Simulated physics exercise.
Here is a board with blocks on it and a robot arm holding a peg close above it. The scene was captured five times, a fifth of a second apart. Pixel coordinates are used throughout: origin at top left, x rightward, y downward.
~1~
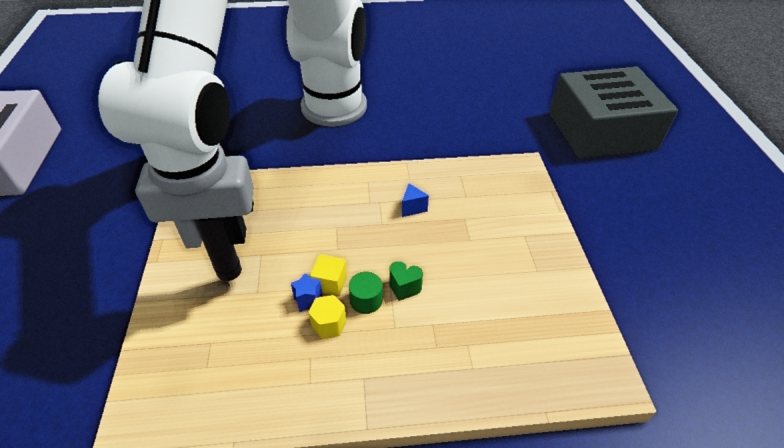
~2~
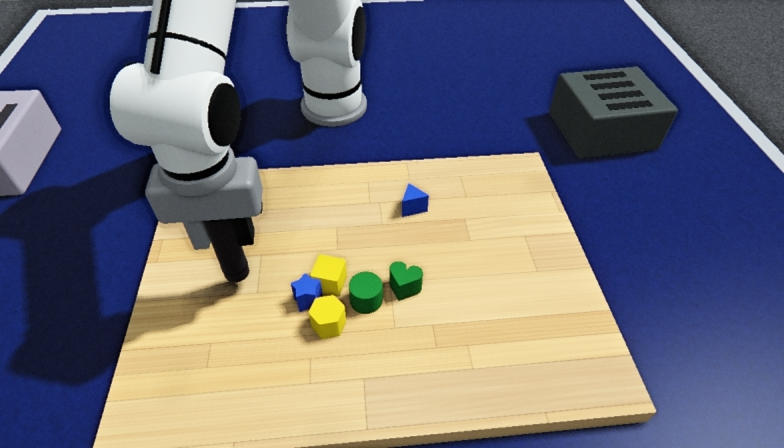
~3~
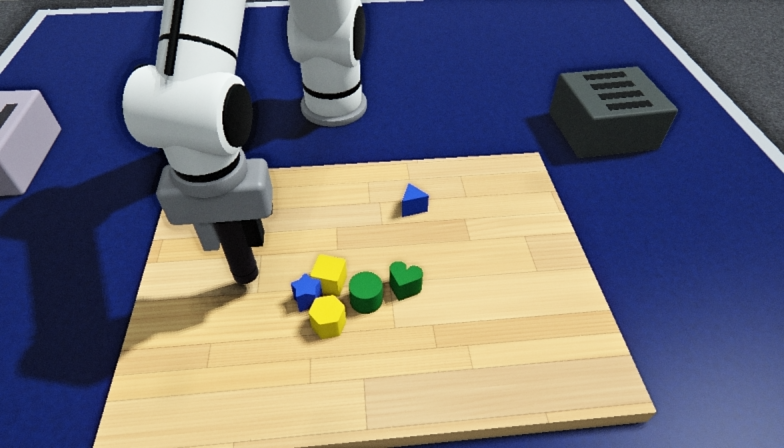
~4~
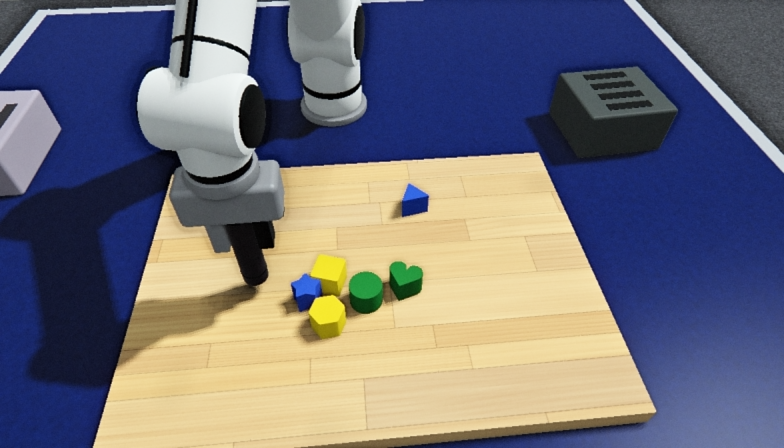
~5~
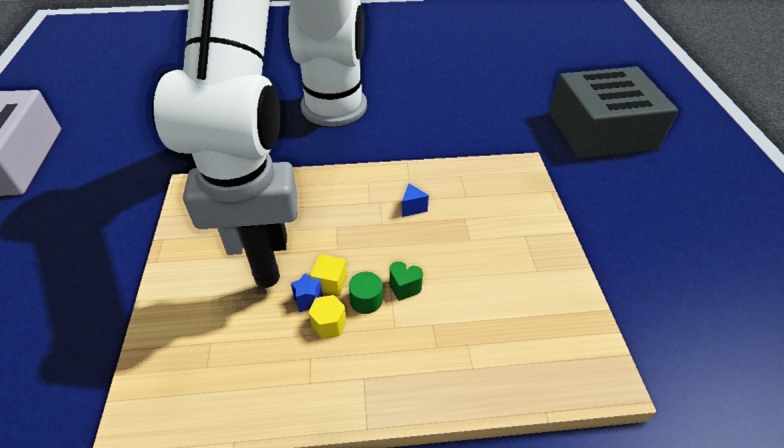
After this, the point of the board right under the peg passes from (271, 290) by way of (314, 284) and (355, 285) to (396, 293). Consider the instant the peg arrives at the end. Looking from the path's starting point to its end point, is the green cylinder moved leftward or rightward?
Sideways shift: Right.
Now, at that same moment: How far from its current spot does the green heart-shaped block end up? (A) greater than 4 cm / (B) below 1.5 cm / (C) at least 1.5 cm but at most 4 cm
C (at least 1.5 cm but at most 4 cm)
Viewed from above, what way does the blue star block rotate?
It is turned clockwise.
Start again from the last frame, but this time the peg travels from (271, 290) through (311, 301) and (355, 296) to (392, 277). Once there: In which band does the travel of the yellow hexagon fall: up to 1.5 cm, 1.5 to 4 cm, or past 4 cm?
My estimate: In the 1.5 to 4 cm range.
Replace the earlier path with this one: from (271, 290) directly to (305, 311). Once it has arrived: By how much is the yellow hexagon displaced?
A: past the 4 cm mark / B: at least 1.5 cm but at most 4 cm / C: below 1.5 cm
The one that fits is B, at least 1.5 cm but at most 4 cm.
What follows on the original path. One third of the way, peg at (312, 273); blue star block at (312, 288), turned 35° clockwise; yellow square piece at (339, 266), turned 15° anticlockwise.
Two thirds of the way, peg at (355, 273); blue star block at (314, 287), turned 50° clockwise; yellow square piece at (378, 258), turned 40° anticlockwise; green cylinder at (374, 287); green heart-shaped block at (410, 272), turned 15° clockwise.
At the end, peg at (396, 281); blue star block at (314, 287), turned 50° clockwise; yellow square piece at (394, 254), turned 85° anticlockwise; green cylinder at (399, 302); green heart-shaped block at (421, 271), turned 20° clockwise.
